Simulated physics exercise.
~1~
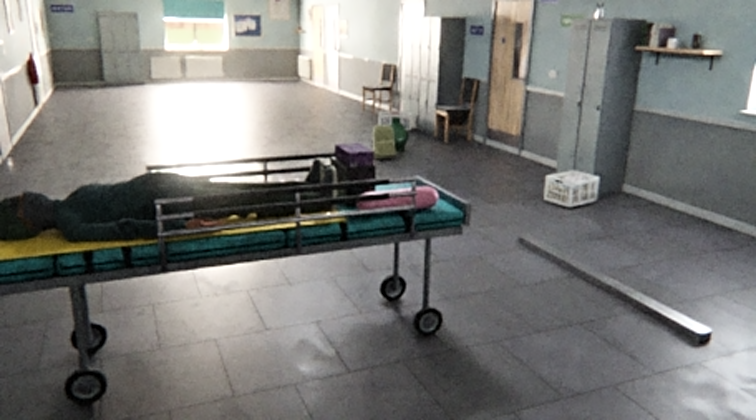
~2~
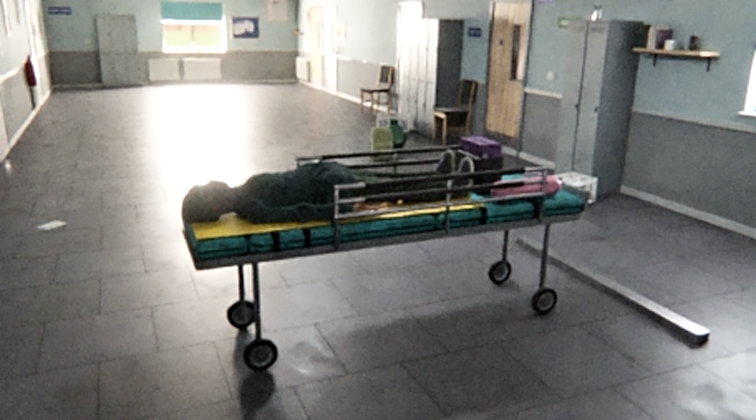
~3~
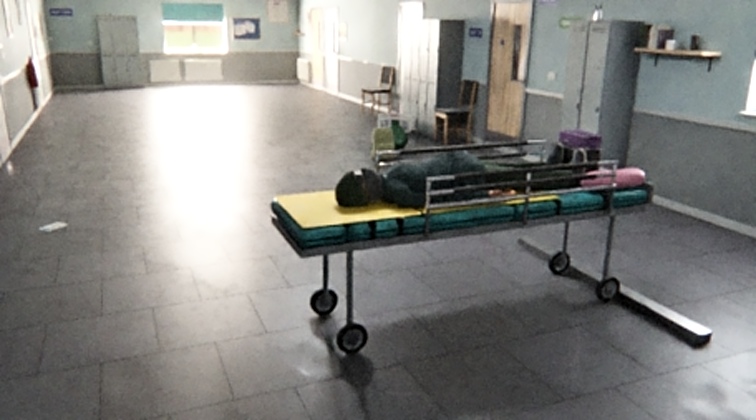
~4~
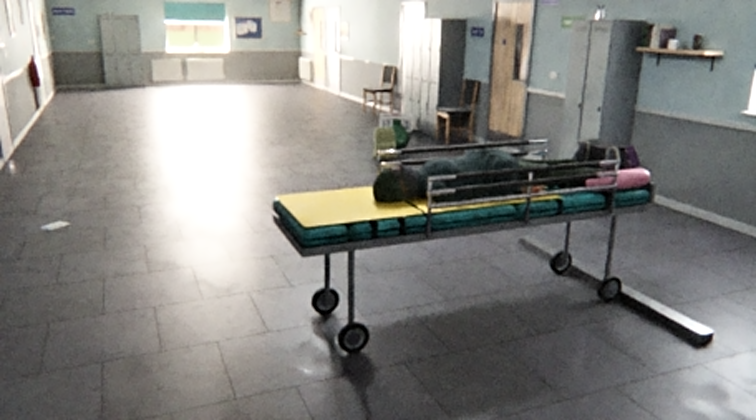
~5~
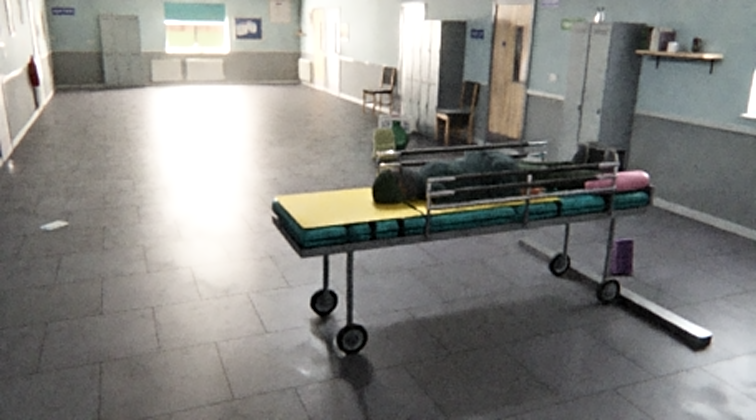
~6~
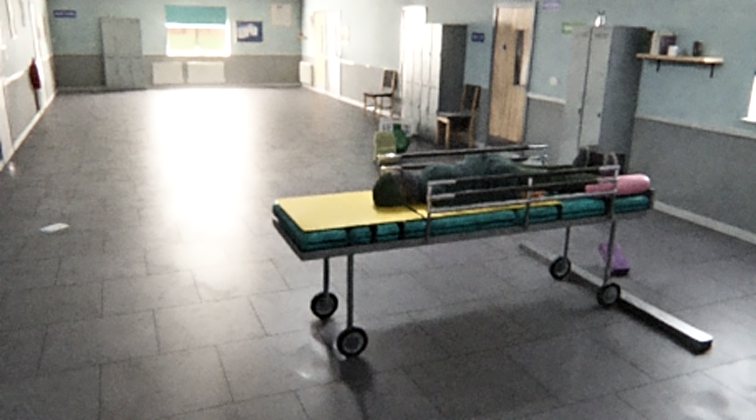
A person lying on a wheeled stretcher rolls right and stops, and a purple box falls off.
